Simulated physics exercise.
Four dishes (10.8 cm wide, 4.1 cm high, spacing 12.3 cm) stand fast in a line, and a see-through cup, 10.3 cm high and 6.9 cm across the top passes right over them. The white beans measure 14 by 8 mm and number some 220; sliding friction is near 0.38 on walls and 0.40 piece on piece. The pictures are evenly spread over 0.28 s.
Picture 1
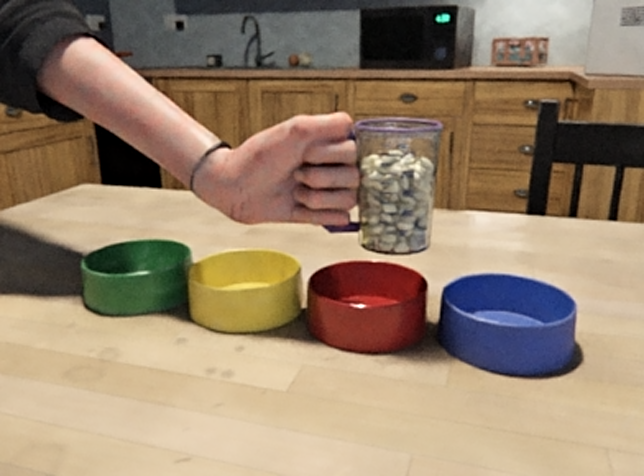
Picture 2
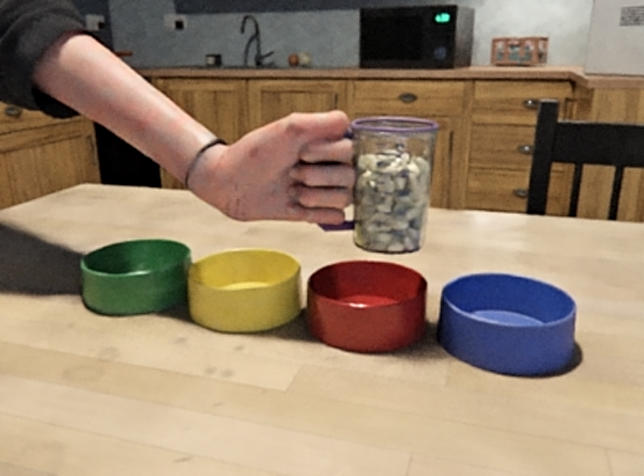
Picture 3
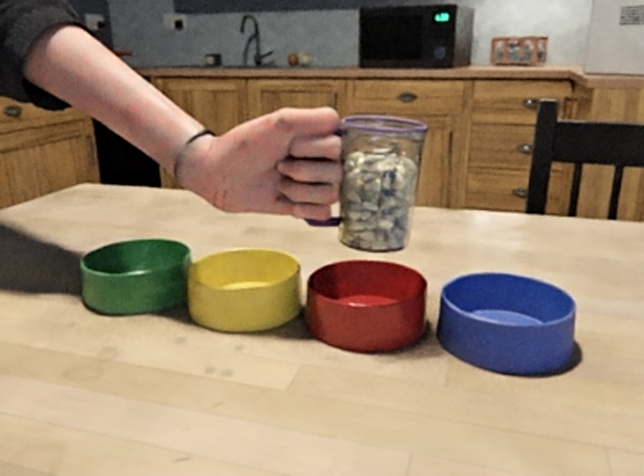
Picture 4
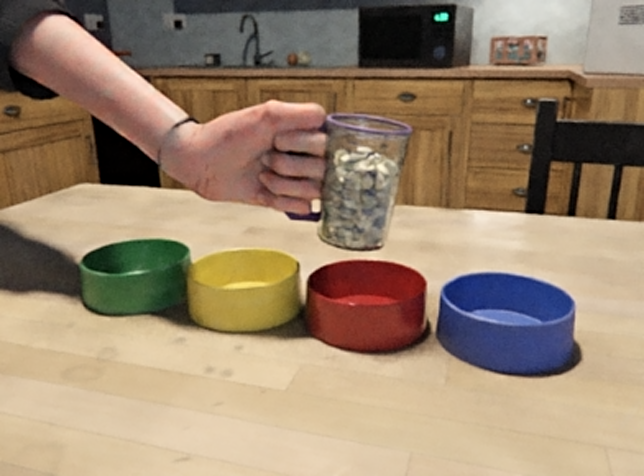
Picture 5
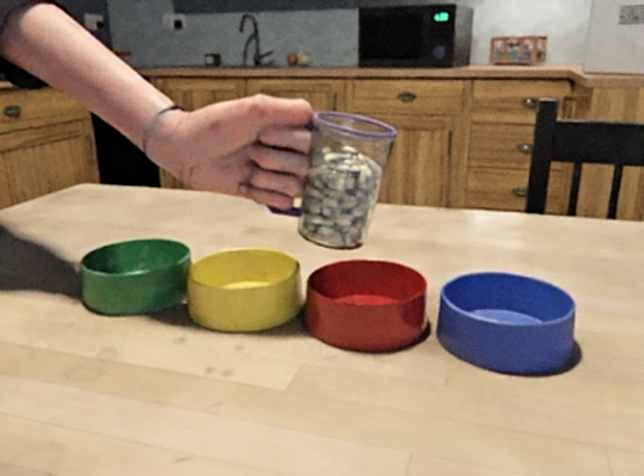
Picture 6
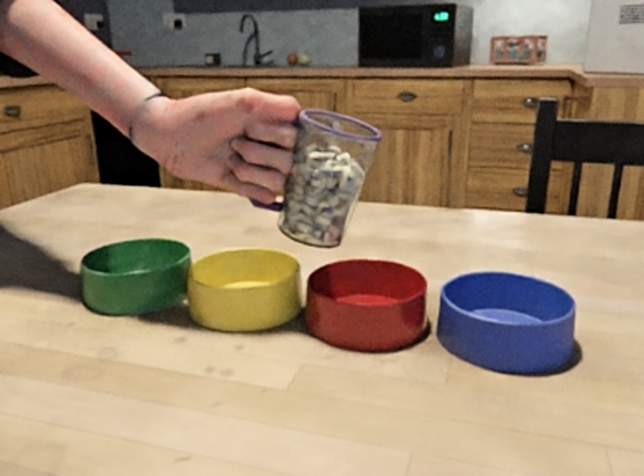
A hand holds a clear cup with a purple rim, partly filled with pale beans, above a light wooden table in a kitchen, seen from slightly above by a still camera. Four round dishes stand in a row below, green, yellow, red and blue from left to right. The hand moves the cup a short way left while gradually tilting its rim slightly rightward.
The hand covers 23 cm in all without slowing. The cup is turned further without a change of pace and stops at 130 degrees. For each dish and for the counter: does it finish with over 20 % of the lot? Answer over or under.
Red under, blue under, green under, yellow over, counter under.
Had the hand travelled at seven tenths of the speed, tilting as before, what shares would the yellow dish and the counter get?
Yellow 100; counter 0.
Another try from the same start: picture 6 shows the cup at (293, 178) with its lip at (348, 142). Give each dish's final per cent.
Red 0, blue 0, green 0, yellow 100.
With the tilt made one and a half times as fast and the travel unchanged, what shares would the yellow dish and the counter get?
Then: Yellow 100; counter 0.
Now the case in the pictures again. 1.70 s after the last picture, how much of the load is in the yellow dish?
About 100 per cent by then.
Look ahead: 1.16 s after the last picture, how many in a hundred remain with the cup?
About 90 per cent.
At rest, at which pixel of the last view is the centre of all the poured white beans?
At about (239, 286).
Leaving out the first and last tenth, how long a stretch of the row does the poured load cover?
About 6 cm.
Then, 0.70 s after the last picture, tilt 70 degrees; cup holds 100 %.
Then, 1.16 s after the last picture, tilt 105 degrees; cup holds 90 %, yellow 10 %.
Then, 1.70 s after the last picture, tilt 130 degrees; cup holds 0 %, yellow 100 %.
In the end, red 0 %, blue 0 %, green 0 %, yellow 100 %, counter 0 %.
